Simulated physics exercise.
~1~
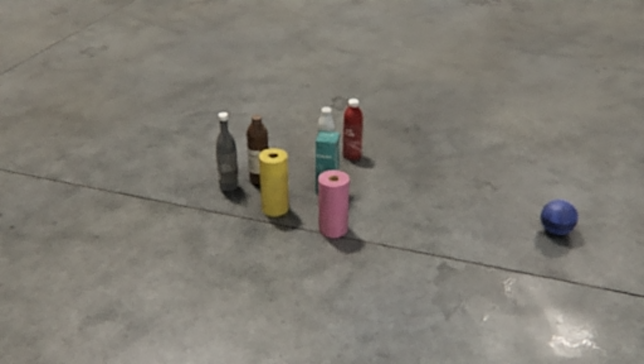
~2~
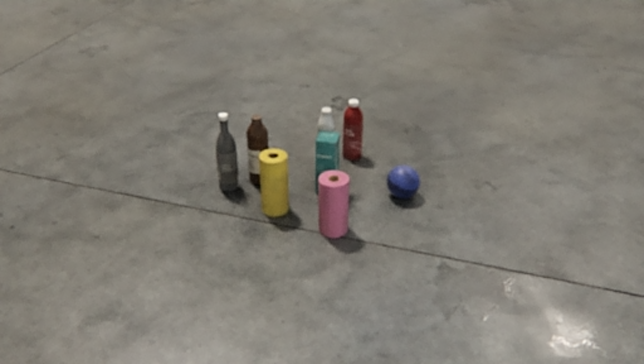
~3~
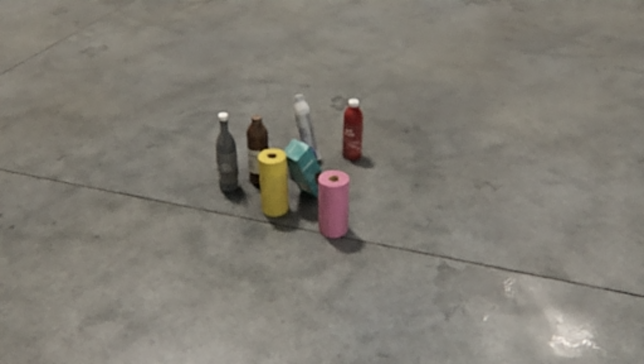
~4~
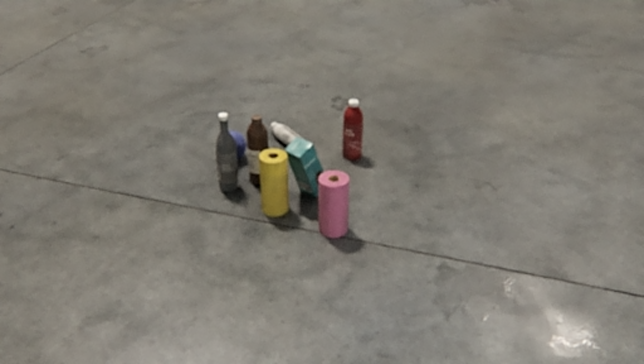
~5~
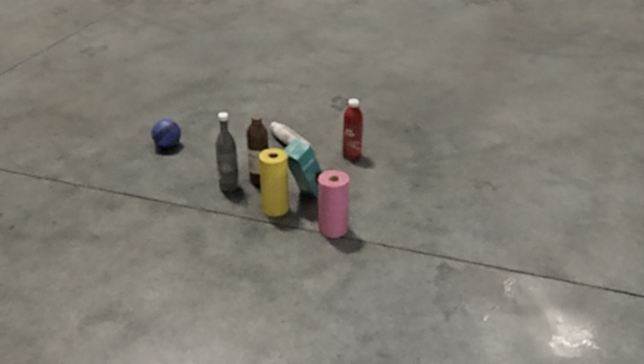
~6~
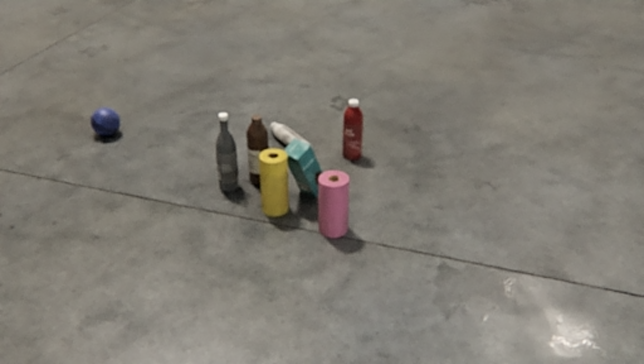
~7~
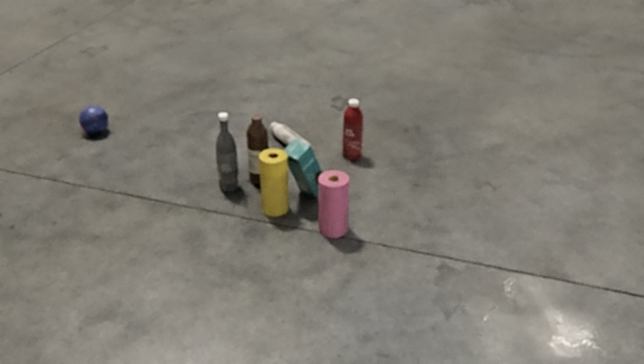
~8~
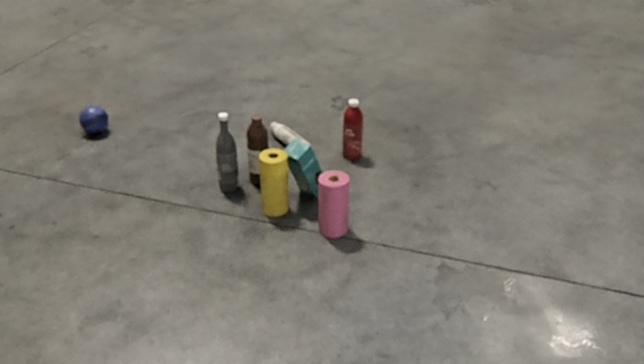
A blue ball rolled in from the right into a cluster of bottles, rolls and a carton, toppling the white bottle and leaving the turquoise carton leaning, then emerged on the left and came to rest while the others stayed standing.
